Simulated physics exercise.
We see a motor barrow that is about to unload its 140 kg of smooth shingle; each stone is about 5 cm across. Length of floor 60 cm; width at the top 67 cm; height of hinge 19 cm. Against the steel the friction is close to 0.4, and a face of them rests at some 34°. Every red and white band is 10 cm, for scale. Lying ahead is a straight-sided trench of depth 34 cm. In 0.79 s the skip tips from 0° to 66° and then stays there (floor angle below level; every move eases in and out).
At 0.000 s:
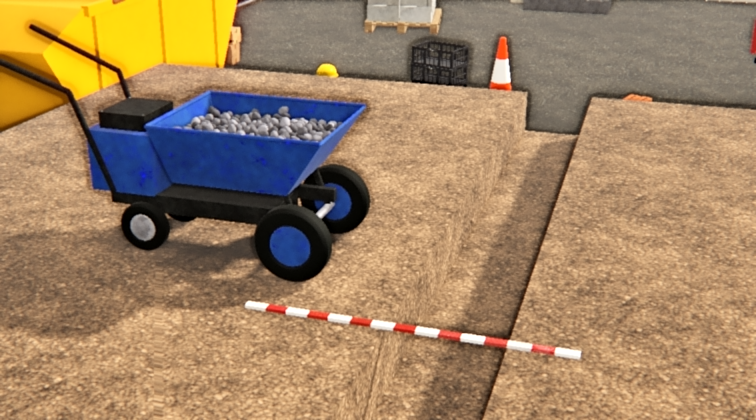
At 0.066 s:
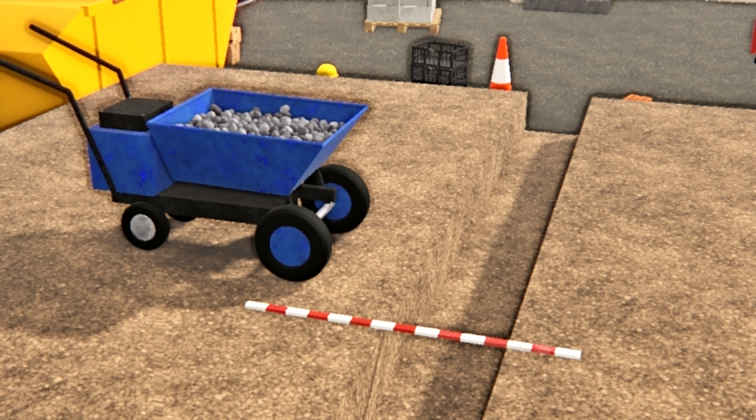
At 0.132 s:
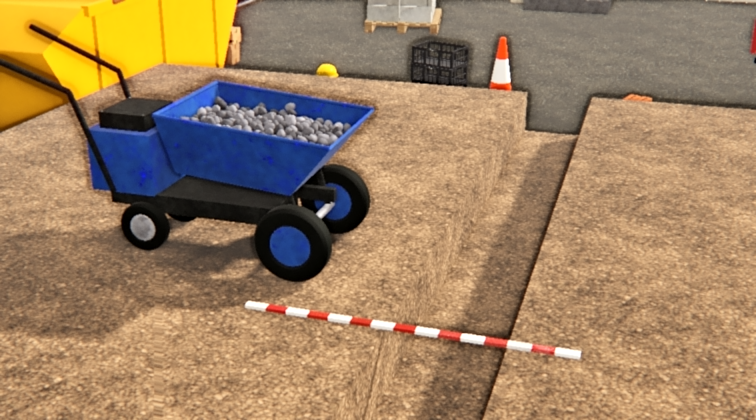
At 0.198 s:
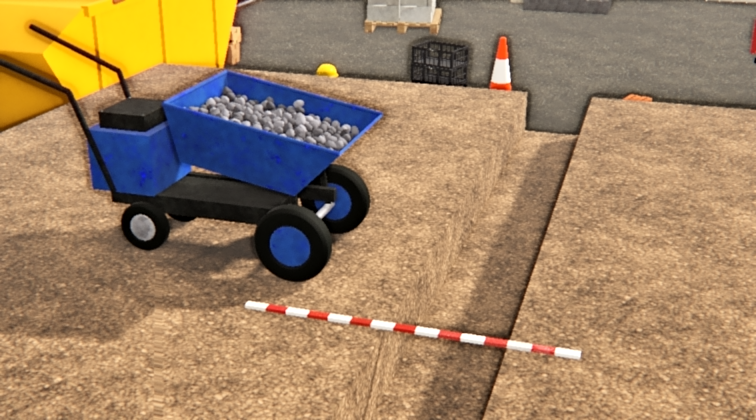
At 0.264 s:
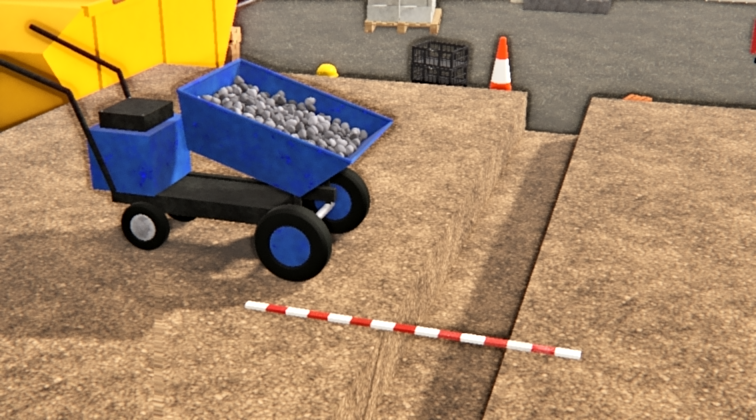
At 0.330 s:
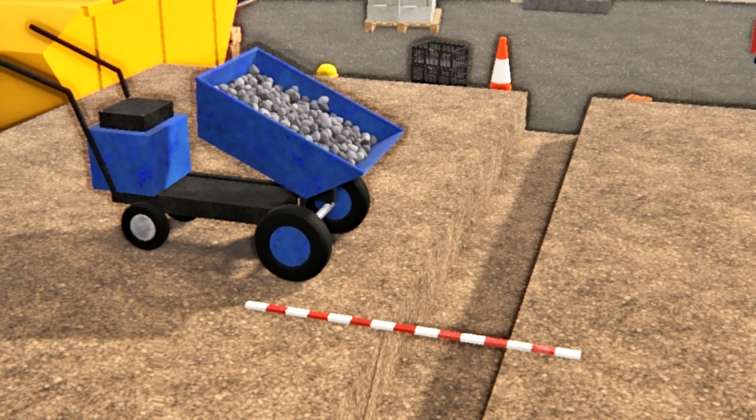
Blue skip of a motor barrow tilting steadily forward to the right, raising its load of grey stones beside a trench.
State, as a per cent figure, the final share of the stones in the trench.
The final share is about 99 per cent.
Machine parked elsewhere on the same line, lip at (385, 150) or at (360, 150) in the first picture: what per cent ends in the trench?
It comes to about 55 and 75 in a hundred.
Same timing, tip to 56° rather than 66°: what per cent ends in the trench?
Share in trench: Approx. 70%.
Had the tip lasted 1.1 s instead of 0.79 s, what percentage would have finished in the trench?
My guess is near 100 percent.
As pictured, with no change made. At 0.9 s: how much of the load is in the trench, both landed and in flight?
Around 25 per cent of it.
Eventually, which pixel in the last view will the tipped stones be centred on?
The resting stones are centred at roughly (478, 325).
After 0.6 s the floor is at 55°; 100 % in the skip; the foremost stones are at (397, 193).
After 0.9 s the floor is at 66°; 76 % in the skip, 24 % in the trench; the foremost stones are at (485, 299).
After 1.2 s the floor is at 66°; 30 % in the skip, 69 % in the trench, 1 % past the trench; the foremost stones are at (586, 287).
After 3.2 s the floor is at 66°; 0 % in the skip, 99 % in the trench, 1 % past the trench; the foremost stones are at (682, 301).
